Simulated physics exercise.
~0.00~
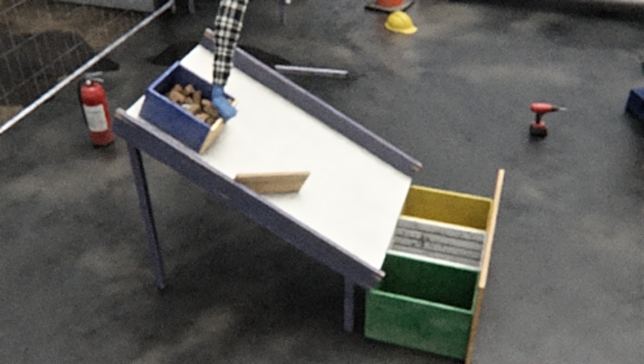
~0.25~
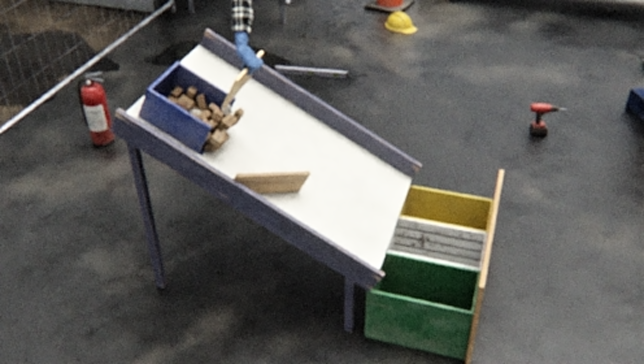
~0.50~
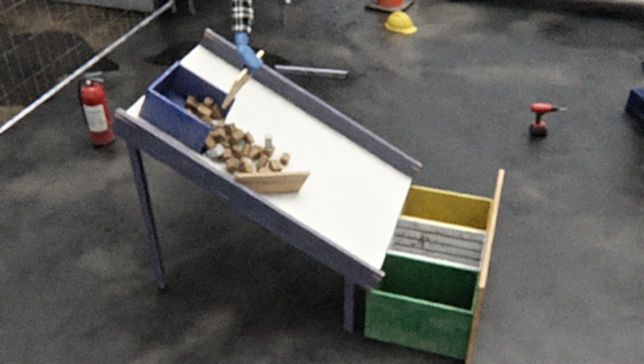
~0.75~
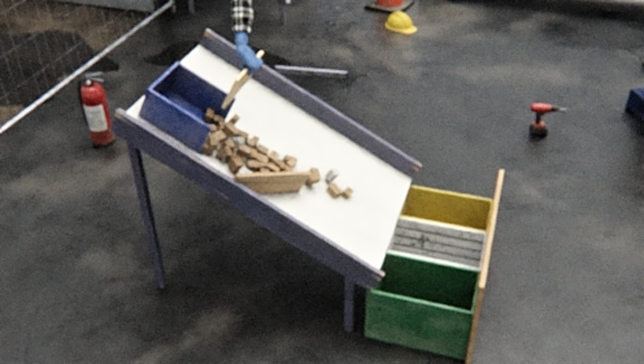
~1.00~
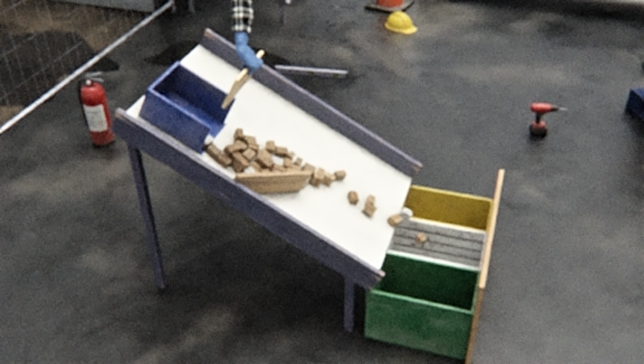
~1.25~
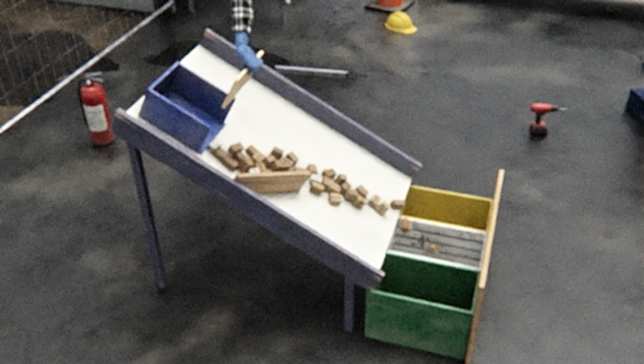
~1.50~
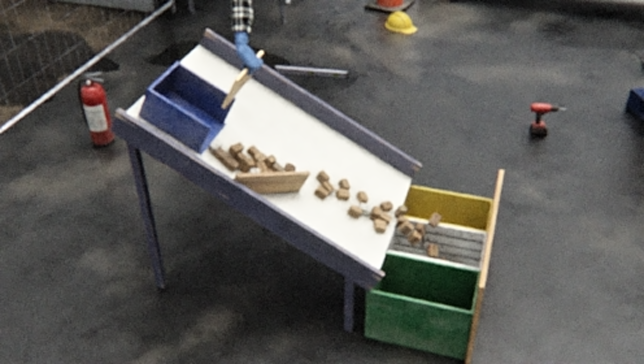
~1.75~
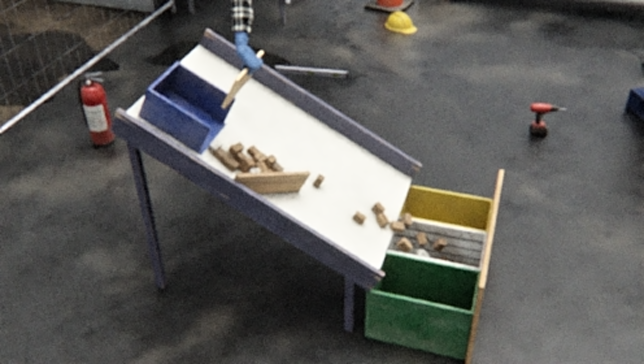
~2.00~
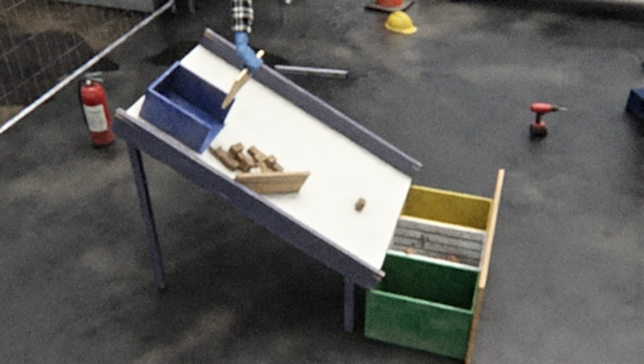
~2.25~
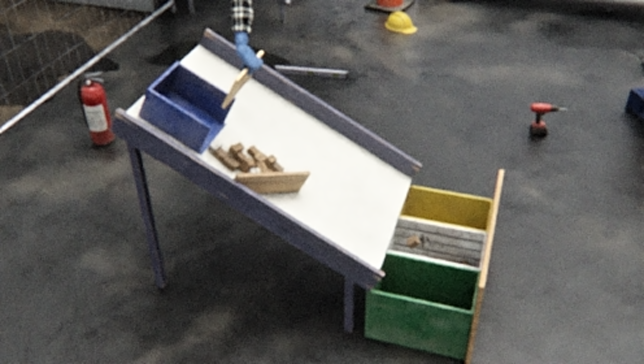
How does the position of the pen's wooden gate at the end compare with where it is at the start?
At the start the gate is down at the open side of the blue pen, in front of the blocks. By the end it has moved up and to the right, leaning near the gloved hand and clear of the opening.
